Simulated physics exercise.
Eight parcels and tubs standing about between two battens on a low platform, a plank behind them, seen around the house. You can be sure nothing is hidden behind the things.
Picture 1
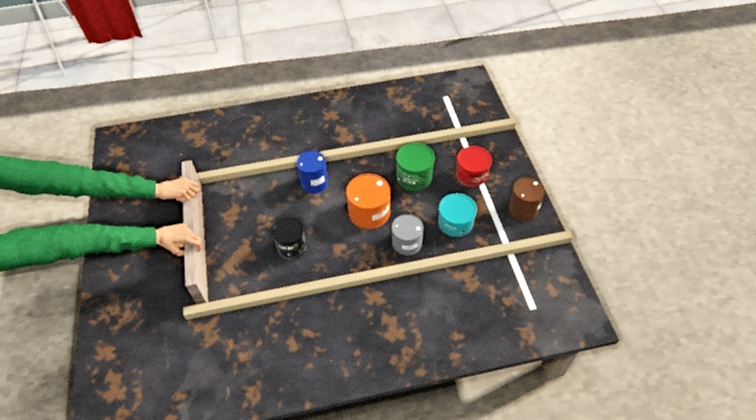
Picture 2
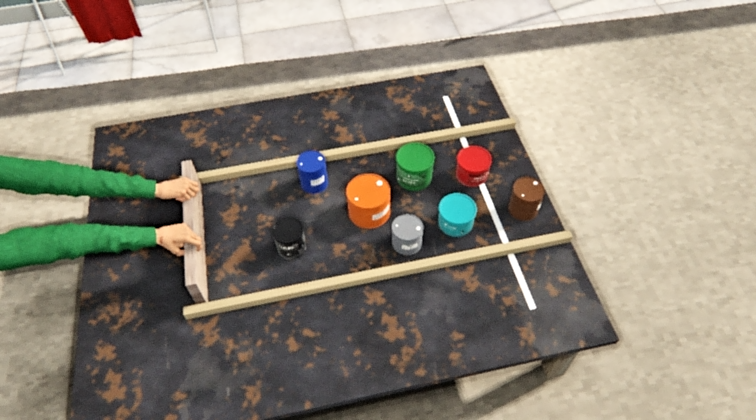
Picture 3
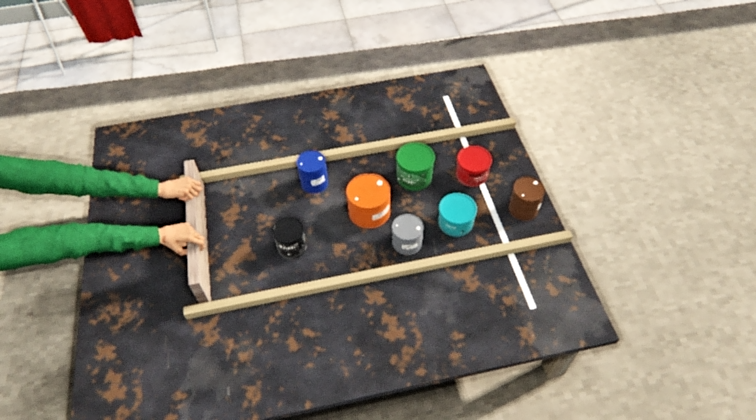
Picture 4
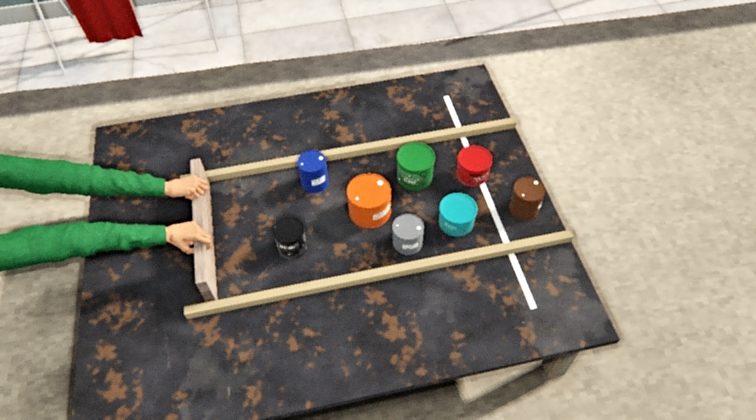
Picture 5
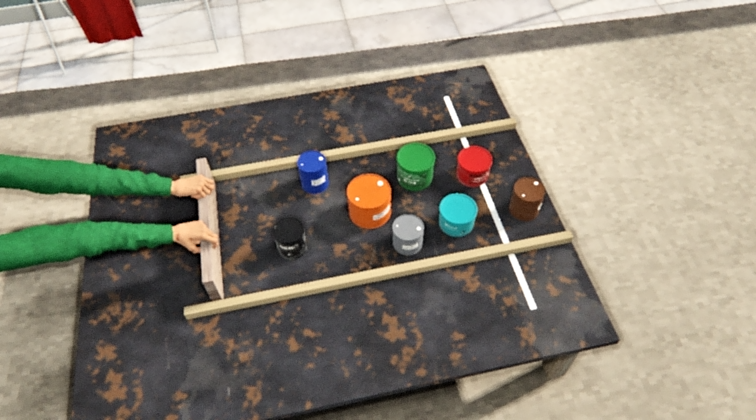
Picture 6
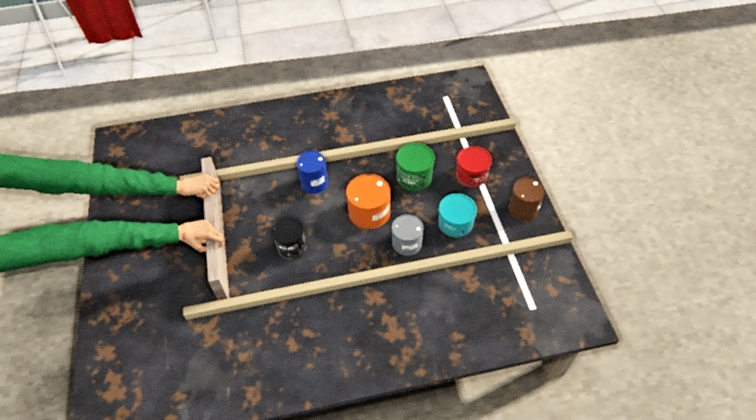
Green-sleeved arms pushing a wooden plank slowly rightward between two battens, towards eight colourful tubs standing still on a dark, rust-speckled table.
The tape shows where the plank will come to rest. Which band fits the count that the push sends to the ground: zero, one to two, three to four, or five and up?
The band is one to two.
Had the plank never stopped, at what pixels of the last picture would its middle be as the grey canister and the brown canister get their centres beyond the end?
Near (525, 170) in the first case, near (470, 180) in the other.
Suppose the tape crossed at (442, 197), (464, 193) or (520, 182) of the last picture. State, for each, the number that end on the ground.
Per try in turn: 0, 0, 4.
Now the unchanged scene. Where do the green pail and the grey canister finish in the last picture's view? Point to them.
Look around (510, 144) for the first and around (519, 225) for the second.
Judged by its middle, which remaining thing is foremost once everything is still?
The red pail finishes nearest.
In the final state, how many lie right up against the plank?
I count 4 of them.
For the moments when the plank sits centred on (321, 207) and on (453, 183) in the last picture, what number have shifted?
One spot: 2. Other spot: 8.
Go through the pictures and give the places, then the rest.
The first picture shows brown canister (526, 199); red pail (473, 167); turquoise pail (457, 216); plank (194, 230); tape (484, 189).
The second picture shows red pail (473, 167); black pail (290, 239).
The third picture shows turquoise pail (457, 215); blue canister (313, 172).
The fourth picture shows brown canister (527, 199); green pail (415, 167).
The fifth picture shows red pail (474, 167); plank (209, 228).
The sixth picture shows brown canister (526, 200); red pail (473, 167); turquoise pail (457, 216); plank (215, 227); tape (484, 189).
Soon after, none off yet; brown canister at rest near (526, 200); red pail at rest near (473, 167); turquoise pail at rest near (457, 216).
After that, none off yet; brown canister at rest near (526, 200); red pail at rest near (473, 167); turquoise pail at rest near (458, 215).
In the end, the number that fall off is one or two; gone, brown canister.
